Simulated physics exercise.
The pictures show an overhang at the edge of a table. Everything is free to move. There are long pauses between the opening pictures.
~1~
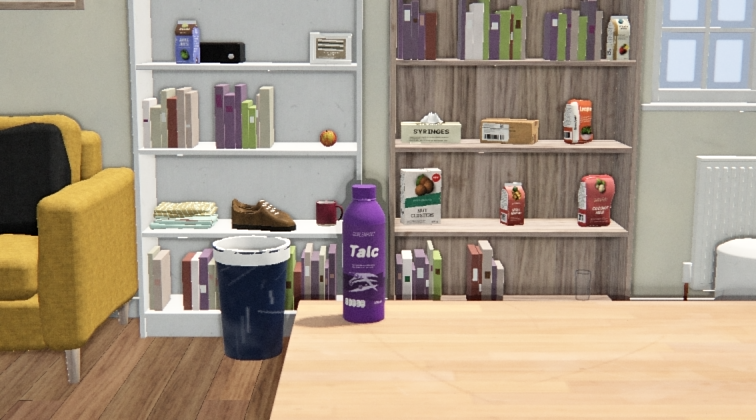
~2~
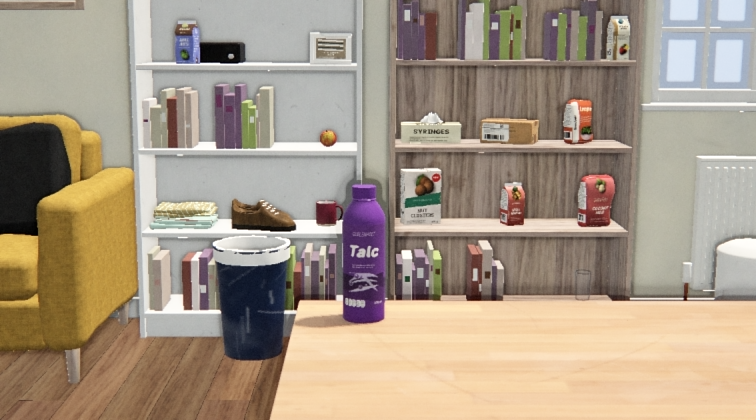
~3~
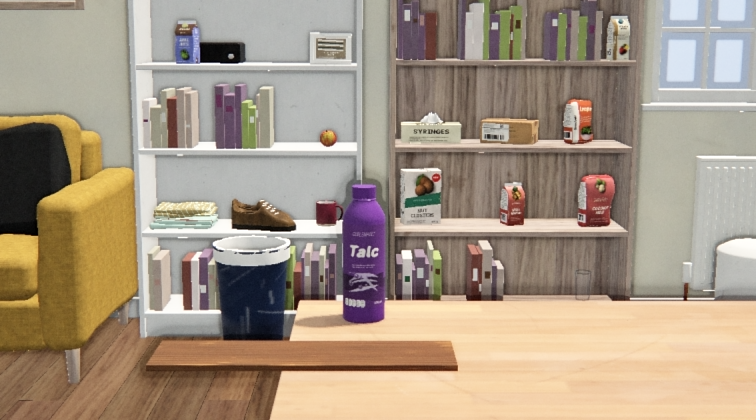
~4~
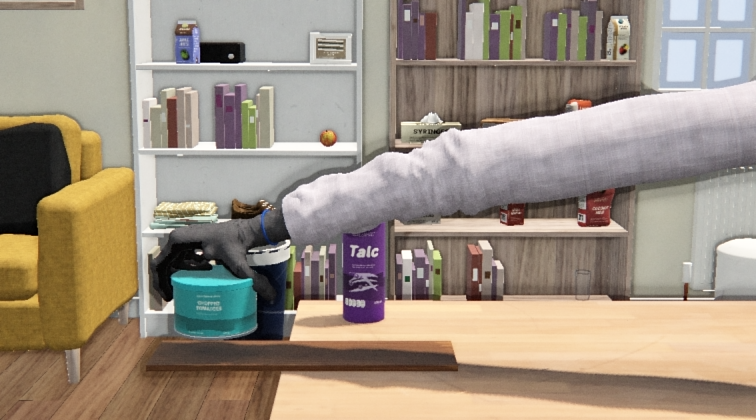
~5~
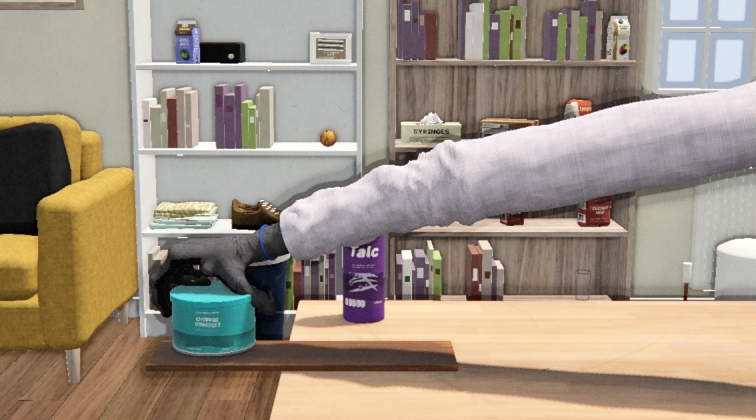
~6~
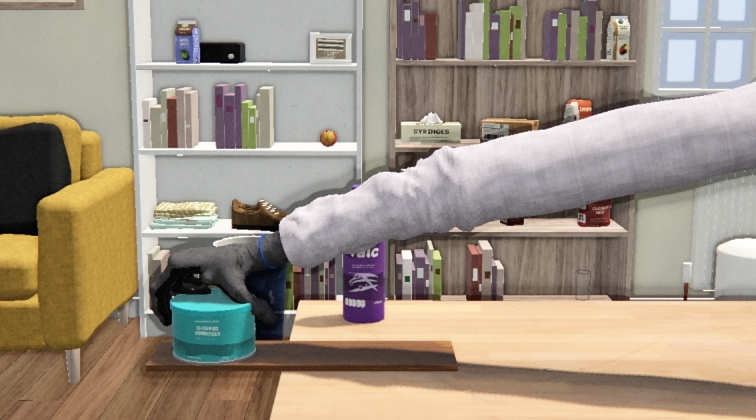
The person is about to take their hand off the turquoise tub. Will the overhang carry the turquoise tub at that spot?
In the end the board tips off the edge.
Then, 0.50 s after the last picture, turquoise tub and brown board now down on the floor or falling.
Then, 0.70 s after the last picture, things are still on the move.
By the end, down on the floor or falling, turquoise tub and brown board; purple bottle in place. The board goes over.
